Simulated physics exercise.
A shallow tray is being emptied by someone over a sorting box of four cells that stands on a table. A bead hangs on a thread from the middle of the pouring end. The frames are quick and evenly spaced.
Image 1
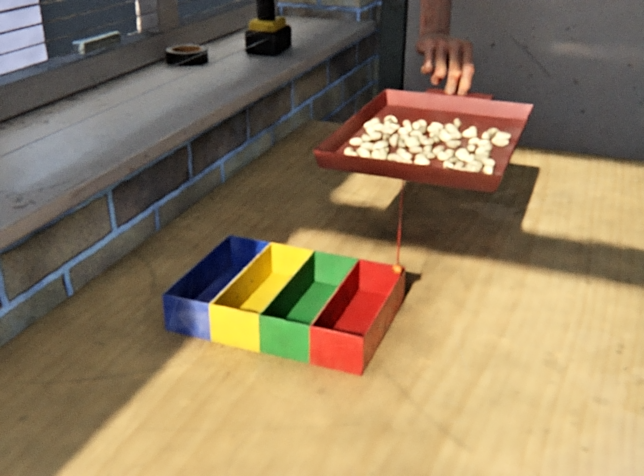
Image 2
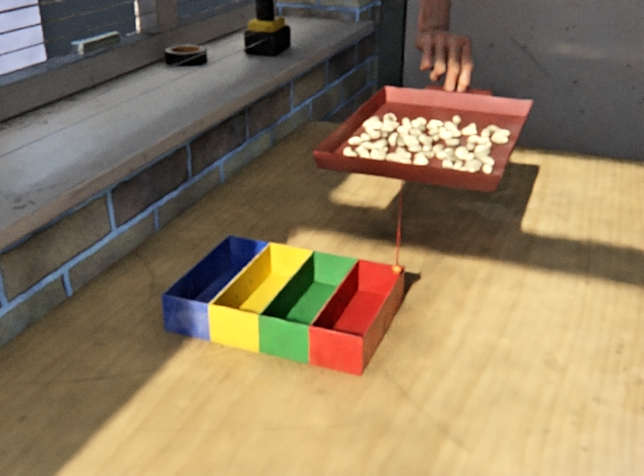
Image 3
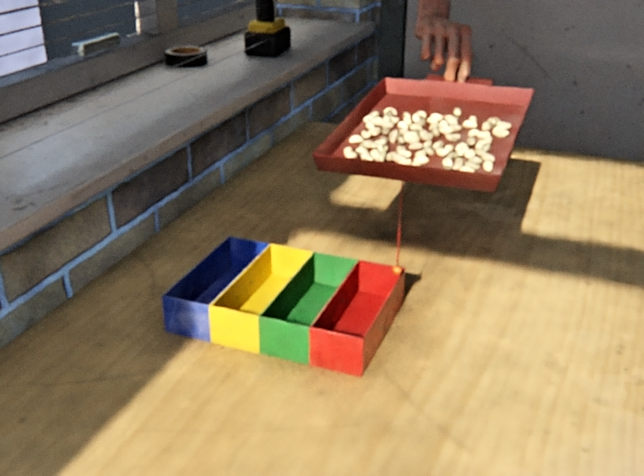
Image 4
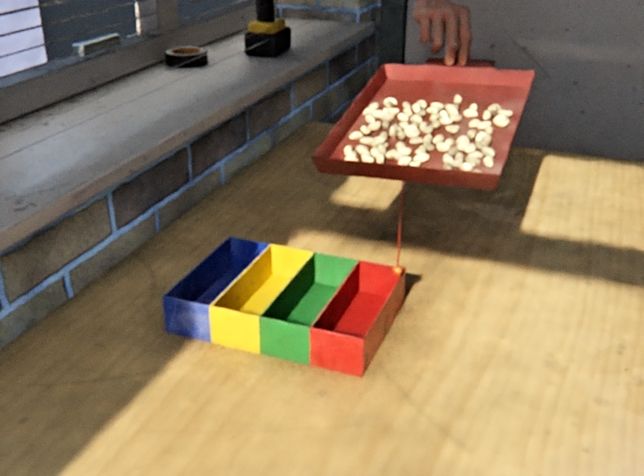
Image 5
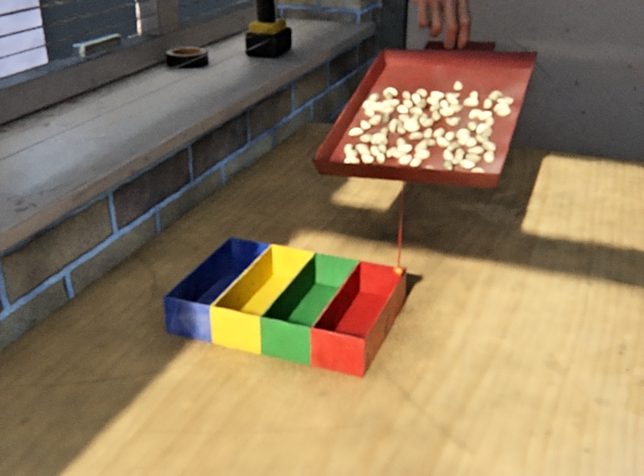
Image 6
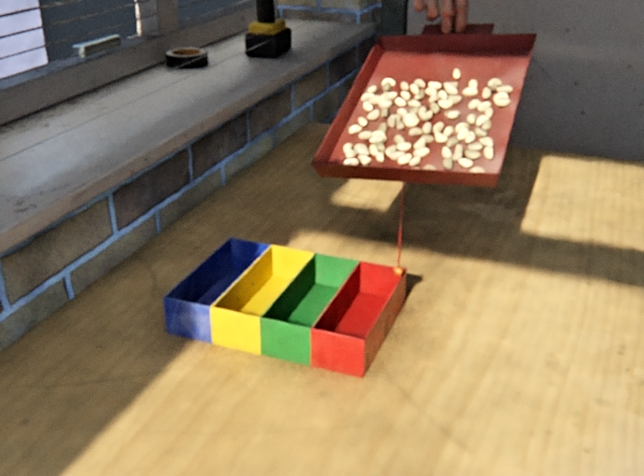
On a sunlit wooden table beside a low brick ledge under a window, seen from above at an angle, the view stays still. A sorting box with blue, yellow, green and red cells, left to right, sits below a shallow red tray of white beans, a bead hanging on a thread from its near edge. A hand raises the tray's far side, tilting it toward the viewer, its near edge dipping slightly left as the beans shift and spread.
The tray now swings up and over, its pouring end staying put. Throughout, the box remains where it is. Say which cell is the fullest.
The green cell is the fullest.
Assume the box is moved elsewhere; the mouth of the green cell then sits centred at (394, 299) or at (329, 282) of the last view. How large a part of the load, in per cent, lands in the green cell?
The first position comes out at 30 per cent, the other at 40 per cent.
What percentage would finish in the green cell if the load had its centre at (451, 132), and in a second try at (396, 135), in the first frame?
First case: Close to 50 %; second case: Close to 60 %.
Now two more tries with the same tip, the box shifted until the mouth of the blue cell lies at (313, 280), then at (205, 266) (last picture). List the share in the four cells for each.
It would be roughly 100 per cent in the first placement and roughly 70 per cent in the second.
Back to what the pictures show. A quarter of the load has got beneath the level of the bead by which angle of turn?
I'd say close to 115 degrees.
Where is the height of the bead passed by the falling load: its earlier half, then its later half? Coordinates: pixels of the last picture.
About (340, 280), and after that about (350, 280).
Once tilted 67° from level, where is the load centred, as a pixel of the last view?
The load is centred near (384, 141).
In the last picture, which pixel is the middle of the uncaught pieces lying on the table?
It's centred close to pixel (407, 372).
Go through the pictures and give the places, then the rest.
Corners of the pouring end at (319, 149) and (497, 174), level; middle of the load at (413, 144), white beans; bead on its thread at (397, 269); blue cell at (187, 314); yellow cell at (235, 324); green cell at (284, 335); red cell at (336, 347), in the first picture.
Corners of the pouring end at (318, 150) and (496, 173), level; middle of the load at (412, 143), in the second picture.
Corners of the pouring end at (318, 152) and (496, 173), tipped barely, lowest at the left corner; middle of the load at (413, 140), in the third picture.
Corners of the pouring end at (317, 155) and (496, 172), tipped a little, lowest at the left corner; middle of the load at (413, 134), in the fourth picture.
Corners of the pouring end at (317, 158) and (496, 171), tipped clearly, lowest at the left corner; middle of the load at (413, 128), in the fifth picture.
Corners of the pouring end at (317, 161) and (495, 171), tipped clearly, lowest at the left corner; middle of the load at (412, 123); blue cell at (188, 316); yellow cell at (236, 327); green cell at (285, 338); red cell at (337, 349), in the sixth picture.
Soon after the last picture, tray tipped steeply; nearly all on the tray; a stray few falling or outside the box.
A little later, tray tipped past a quarter turn; most on the tray; a small part in the green cell; a stray few in the red cell; a small part falling or outside the box.
Later still, tray tipped past a quarter turn; about half in the green cell; about a quarter in the red cell; a stray few in the yellow cell; about a quarter falling or outside the box.
At rest, tray tipped past a quarter turn; about half in the green cell; about a quarter in the red cell; a stray few in the yellow cell; none in the blue cell; about a quarter outside the box.
